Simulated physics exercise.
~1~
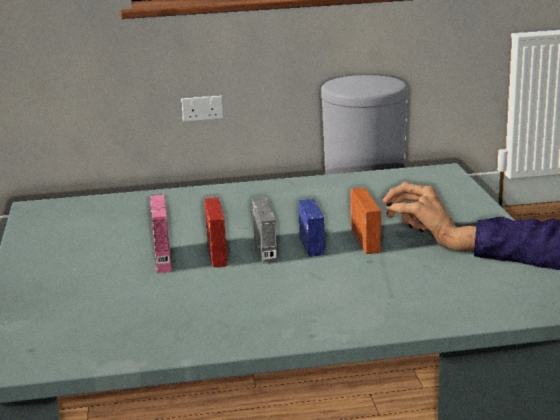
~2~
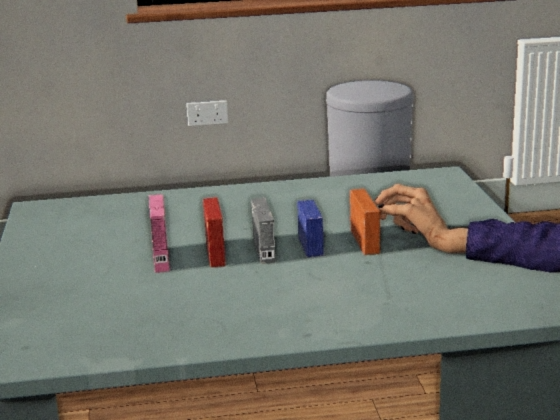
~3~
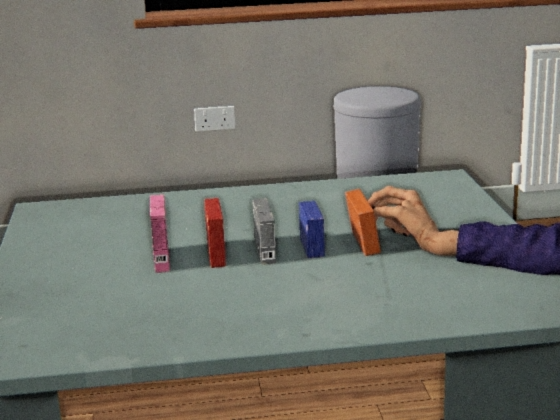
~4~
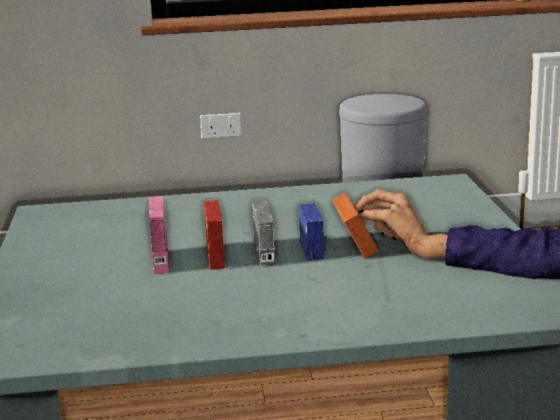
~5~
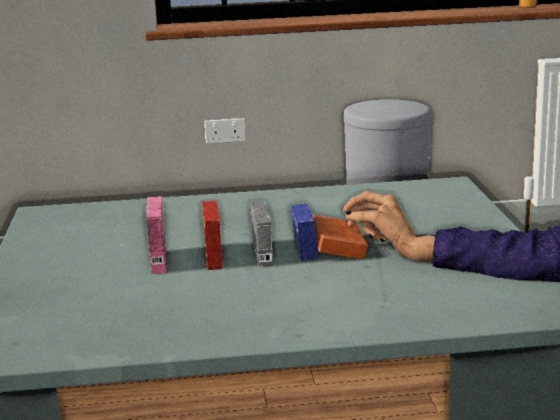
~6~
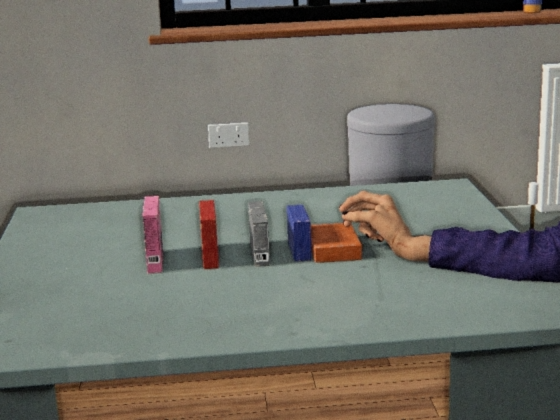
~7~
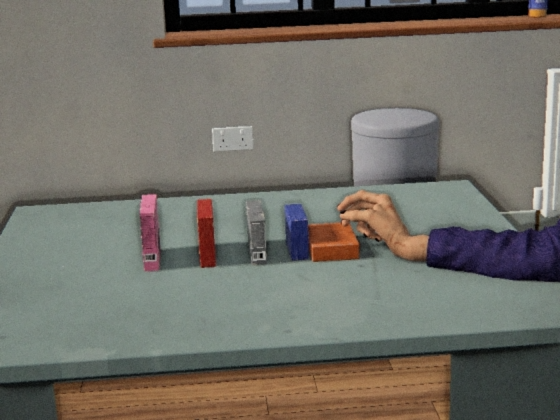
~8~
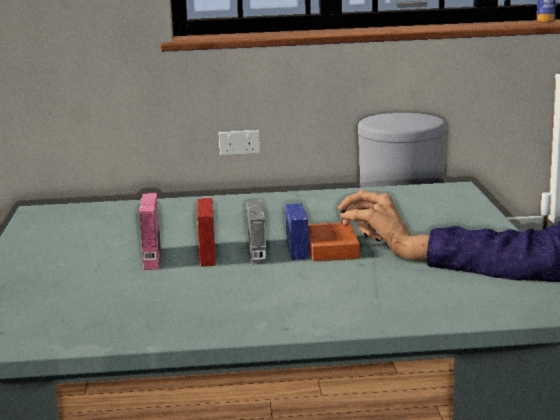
A hand tips an orange block leftward onto its side against a blue block, while the other four blocks stay standing.
